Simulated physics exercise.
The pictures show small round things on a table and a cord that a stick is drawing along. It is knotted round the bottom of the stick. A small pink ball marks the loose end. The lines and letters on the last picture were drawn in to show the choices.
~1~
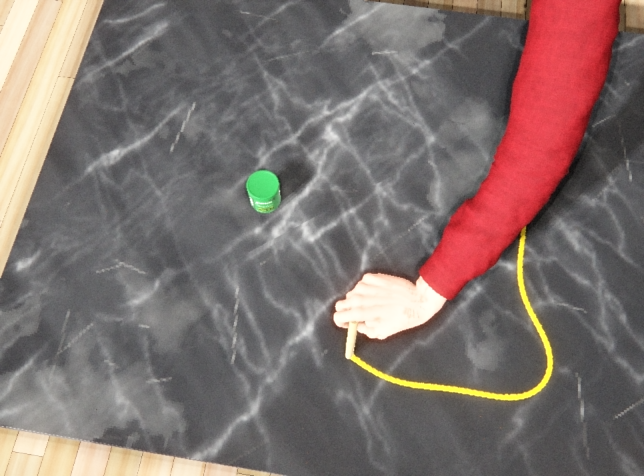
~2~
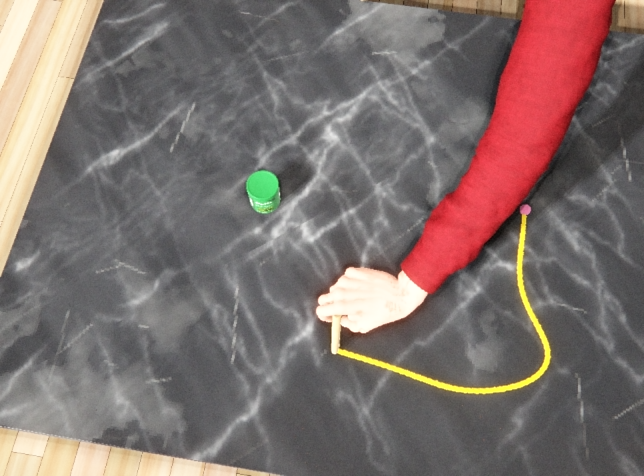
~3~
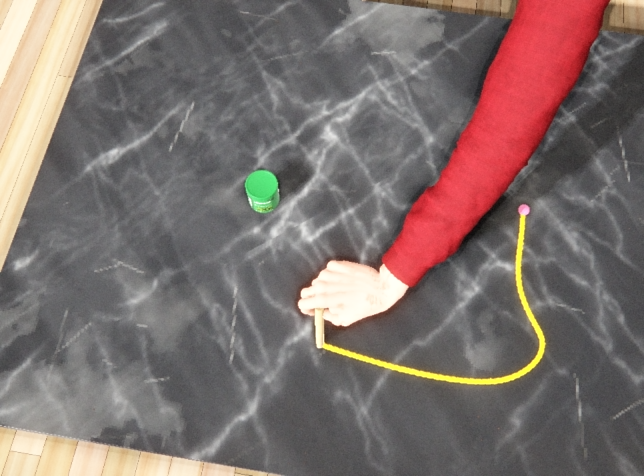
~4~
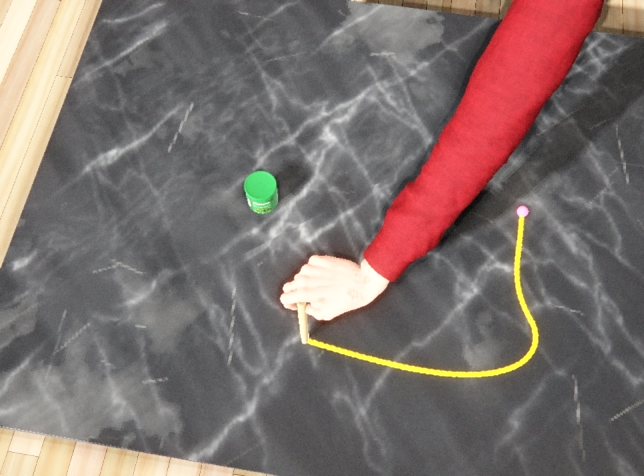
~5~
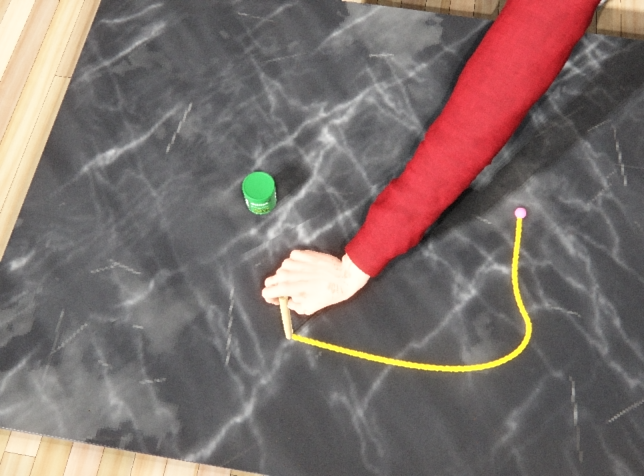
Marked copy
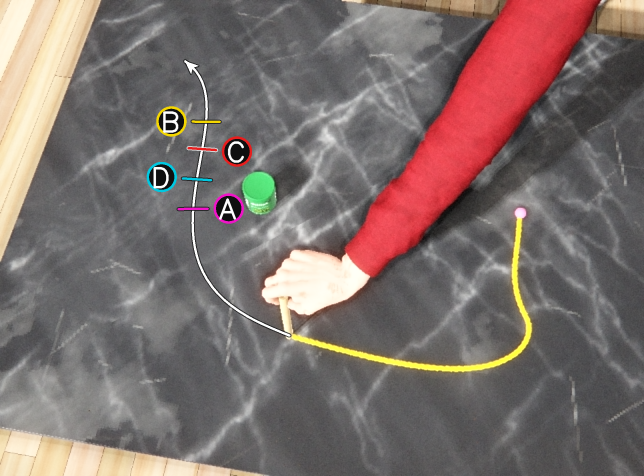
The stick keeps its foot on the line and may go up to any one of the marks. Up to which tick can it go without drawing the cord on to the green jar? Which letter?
As far as tick D.
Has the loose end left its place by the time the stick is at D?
Yes.
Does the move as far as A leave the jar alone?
Yes.
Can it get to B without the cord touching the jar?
No.
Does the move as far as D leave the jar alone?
Yes.
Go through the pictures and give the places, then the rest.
The first picture shows green jar (264, 192).
The second picture shows green jar (264, 193); free end (525, 210).
The third picture shows green jar (263, 192); free end (524, 210).
The fourth picture shows green jar (262, 193); free end (523, 211).
The fifth picture shows green jar (260, 194); free end (521, 213).
On the marked copy, A at (193, 209); B at (206, 122); C at (202, 149); D at (197, 179); the route from (289, 336) via (194, 199) to (185, 61).
Taking D. A third of the way, foot of the stick (223, 299), middle of the cord (414, 329), free end (521, 214).
Two thirds of the way, foot of the stick (193, 236), middle of the cord (368, 298), free end (519, 229).
When it is over, foot of the stick (197, 180), middle of the cord (345, 275), free end (513, 240); nothing has been touched.
As for the rest, A is safe but short; B brings the cord against the jar; C brings the cord against the jar.
